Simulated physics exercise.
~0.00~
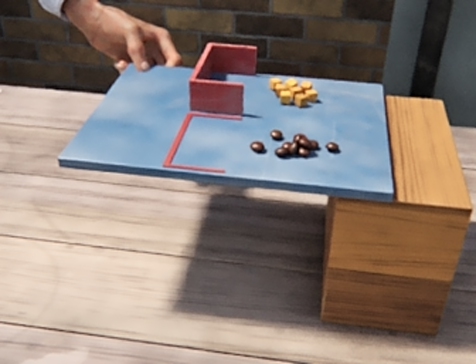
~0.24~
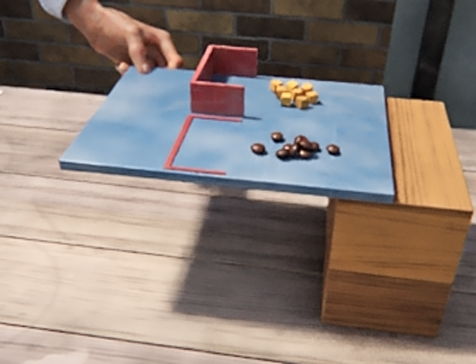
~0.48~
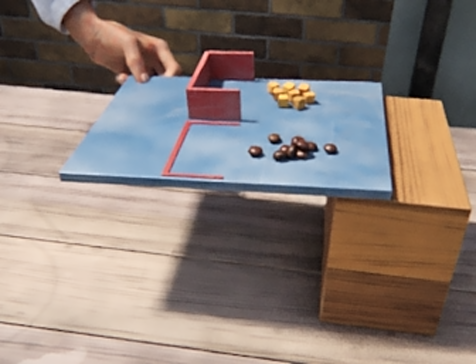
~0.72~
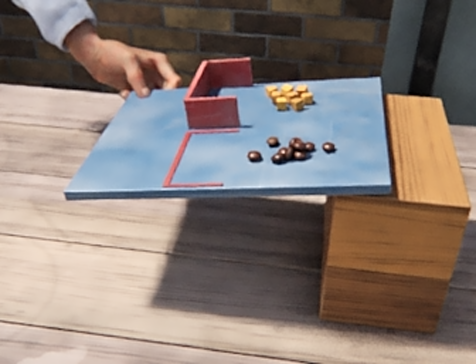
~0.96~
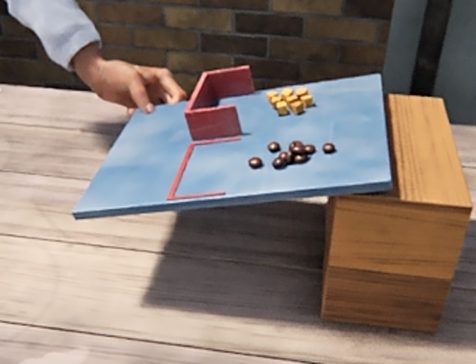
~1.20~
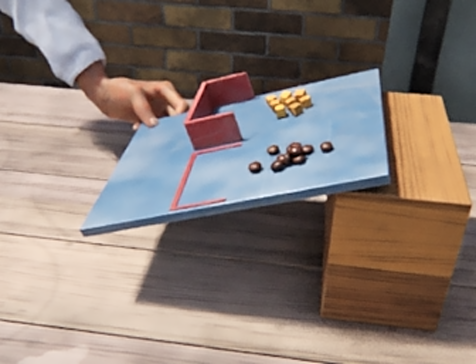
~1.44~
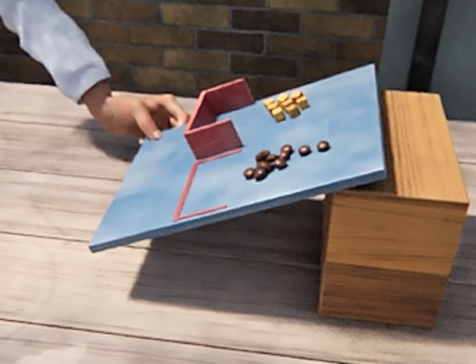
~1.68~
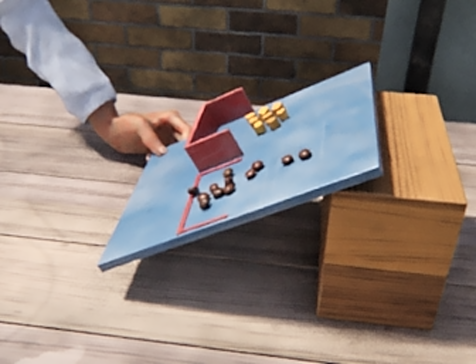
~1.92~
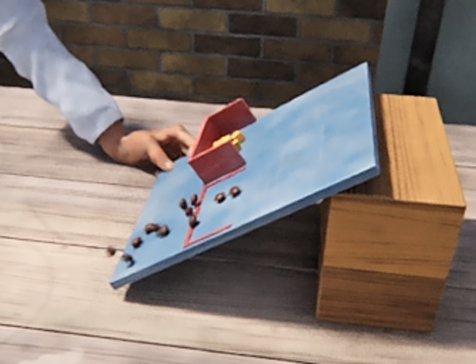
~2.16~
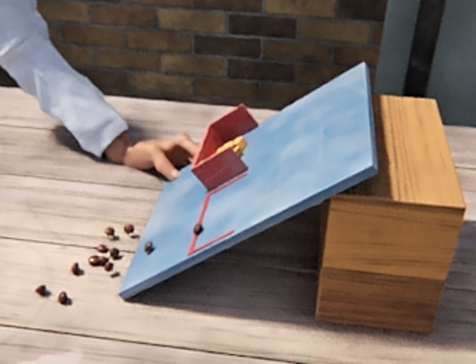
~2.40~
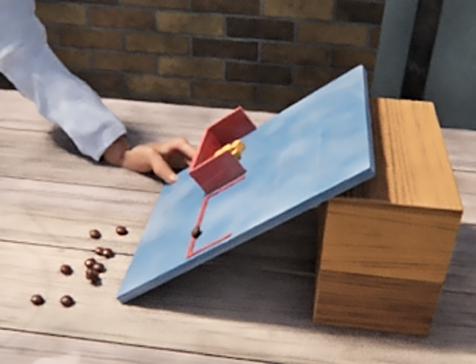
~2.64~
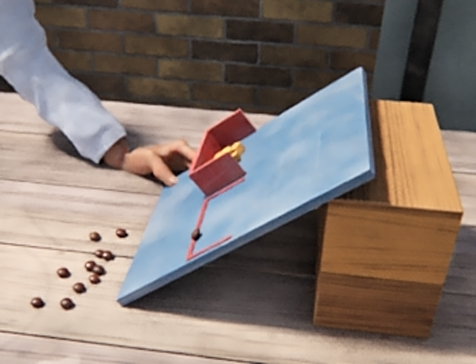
A hand tilted a blue board resting on a wooden block, lowering its left end until the dark brown beads slid over their low red strip and mostly scattered onto the table, while the yellow cubes slid down and stayed behind the taller red barrier.
